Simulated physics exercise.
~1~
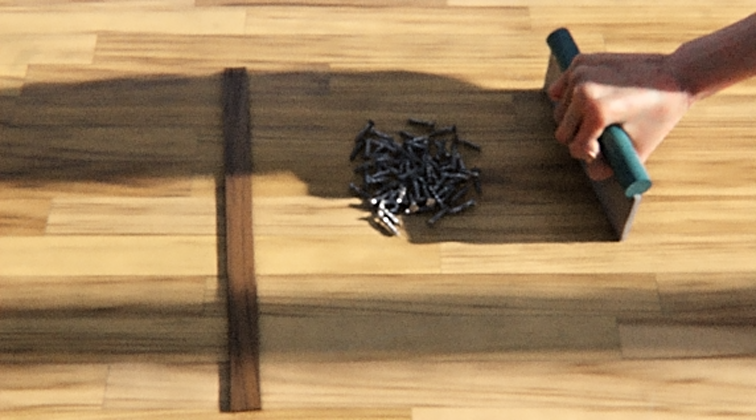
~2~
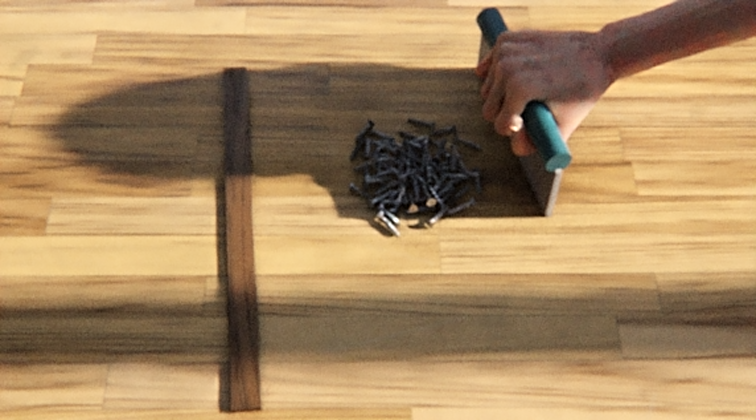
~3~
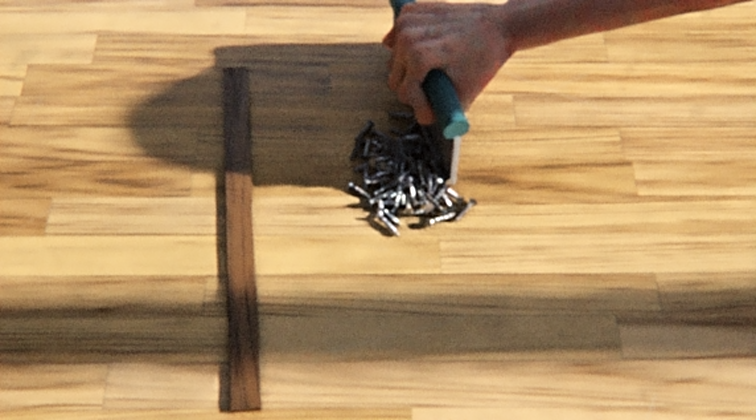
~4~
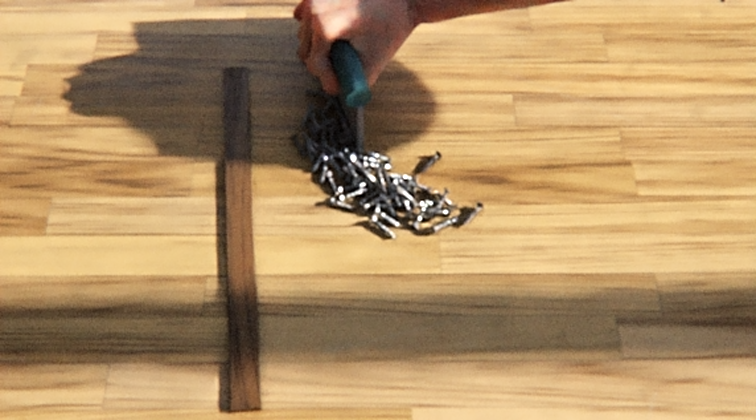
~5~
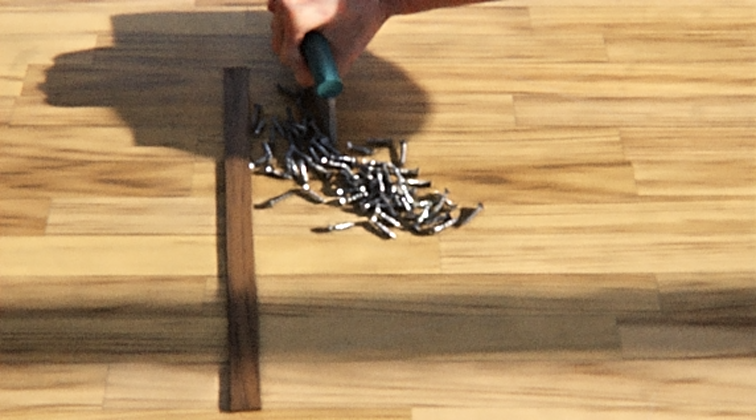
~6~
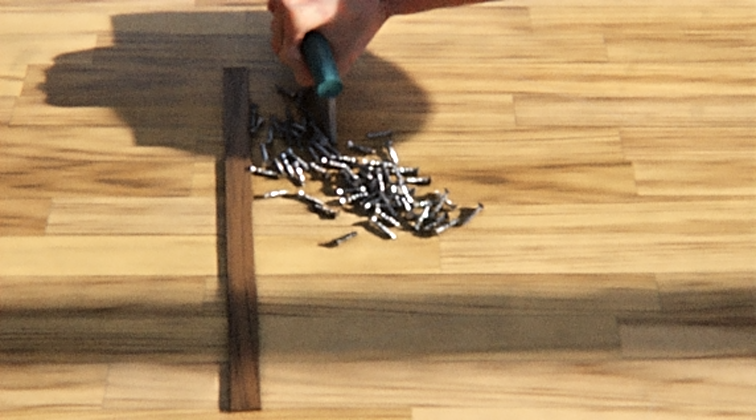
A hand pushes dark screws left with a scraper, spreading them beside a wooden strip.
